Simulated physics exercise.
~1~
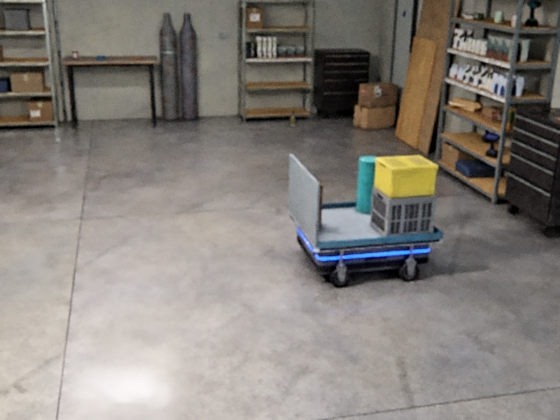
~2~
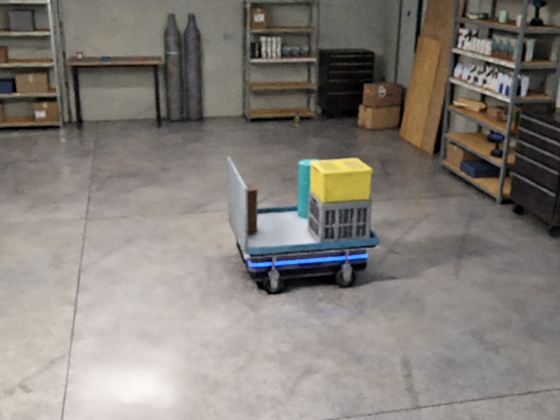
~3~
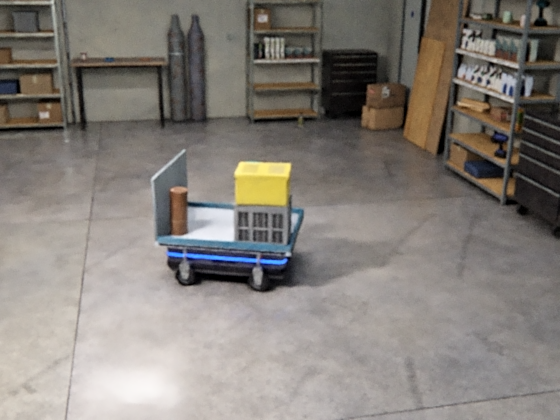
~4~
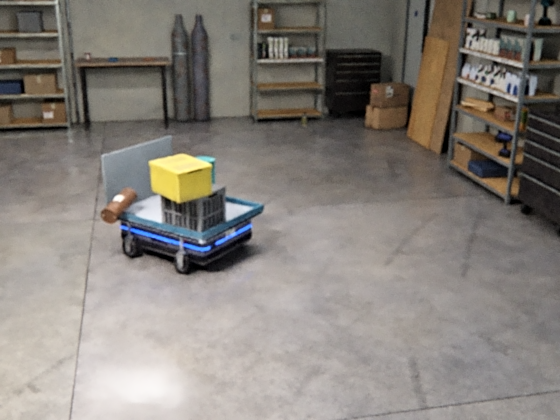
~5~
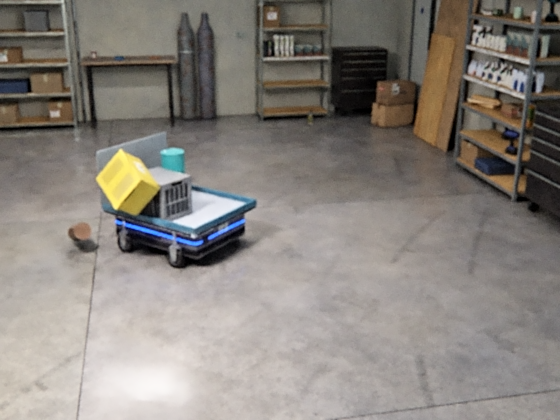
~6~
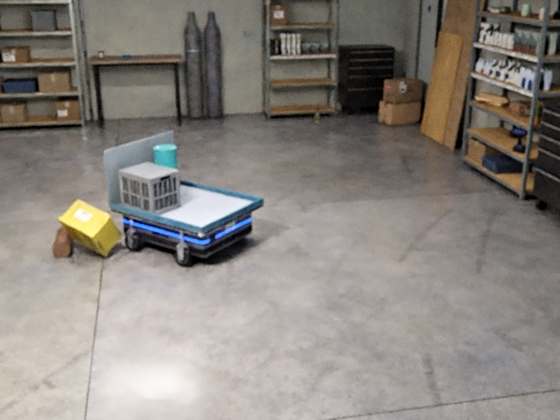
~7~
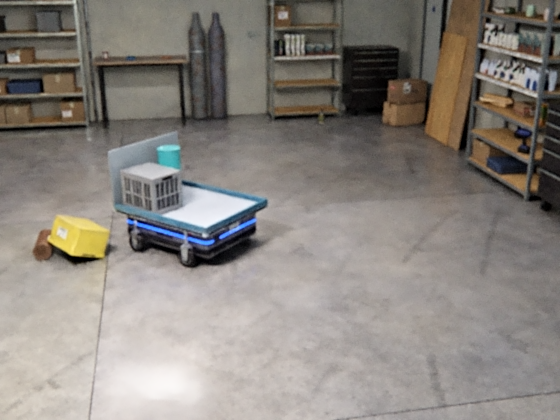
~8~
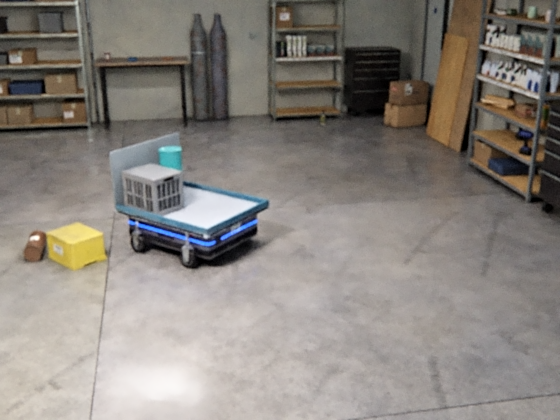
A cart rolls left, turns and stops as a brown canister and yellow tote fall off.
